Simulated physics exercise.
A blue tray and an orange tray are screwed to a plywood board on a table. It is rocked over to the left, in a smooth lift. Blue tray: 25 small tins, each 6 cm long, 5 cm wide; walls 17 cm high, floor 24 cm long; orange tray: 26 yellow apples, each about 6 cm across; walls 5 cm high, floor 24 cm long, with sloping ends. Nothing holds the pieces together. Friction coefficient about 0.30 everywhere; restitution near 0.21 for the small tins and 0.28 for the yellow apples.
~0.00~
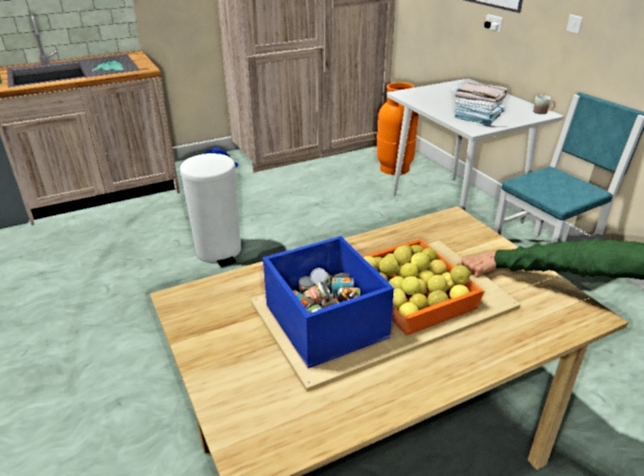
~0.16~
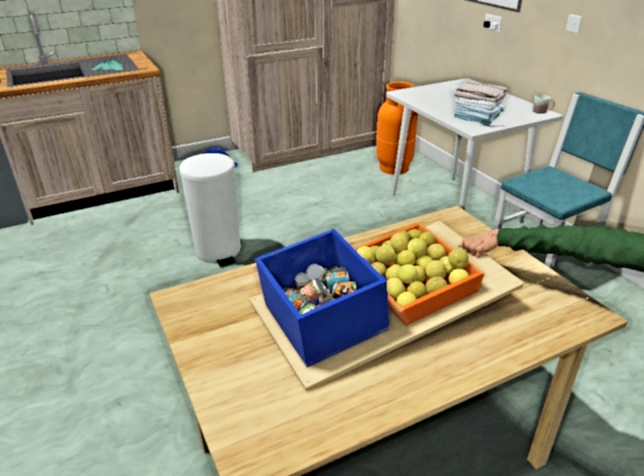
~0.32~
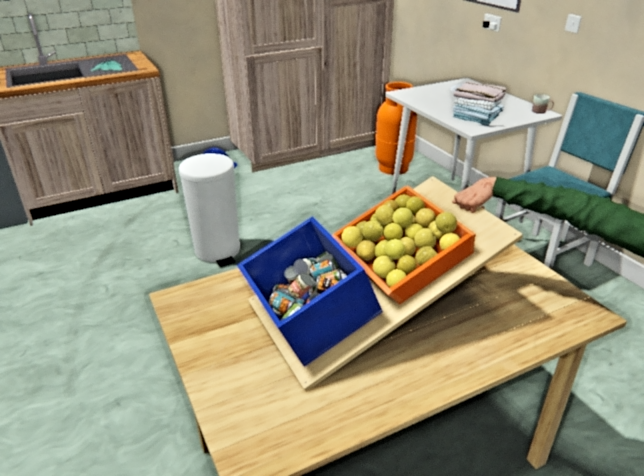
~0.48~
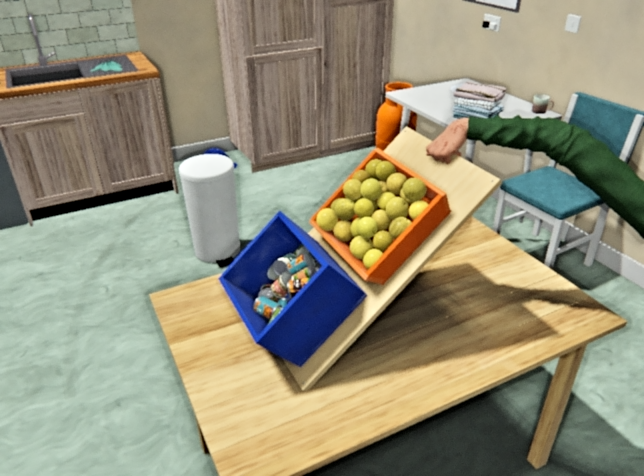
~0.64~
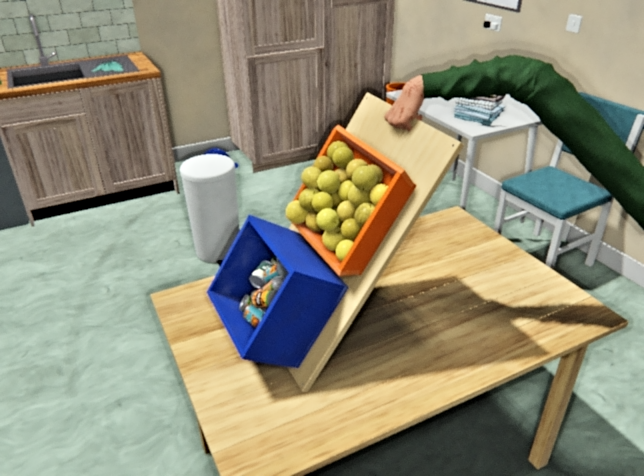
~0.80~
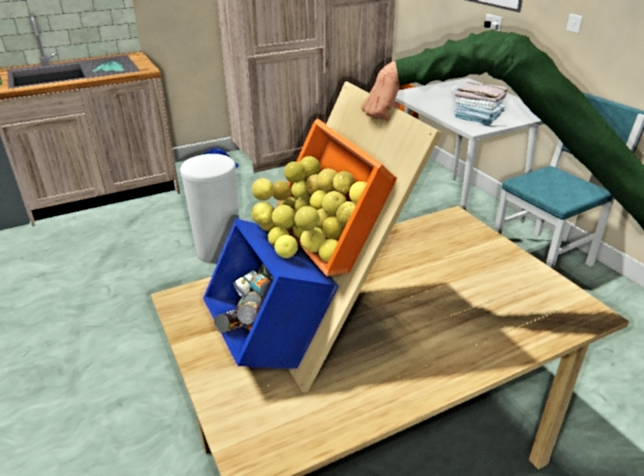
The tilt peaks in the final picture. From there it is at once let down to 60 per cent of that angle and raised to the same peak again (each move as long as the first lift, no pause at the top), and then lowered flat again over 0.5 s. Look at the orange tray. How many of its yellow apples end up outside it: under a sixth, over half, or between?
The orange tray loses a sixth to a half of its yellow apples.
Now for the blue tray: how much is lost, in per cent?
Lost: Blue tray 0 per cent.
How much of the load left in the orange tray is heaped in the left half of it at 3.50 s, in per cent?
Some 50 per cent.
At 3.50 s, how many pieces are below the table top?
About 5.
After 1.23 s, tilt 48°; 0 of 25 out of the blue tray and 5 of 26 out of the orange tray.
After 1.77 s, tilt 40°; 0 of 25 out of the blue tray and 5 of 26 out of the orange tray.
After 2.53 s, tilt 52°; 0 of 25 out of the blue tray and 5 of 26 out of the orange tray.
Final count (at 3.50 s), 0 of 25 out of the blue tray and 9 of 26 out of the orange tray. Asked share, 9 of 26, 35 per cent.
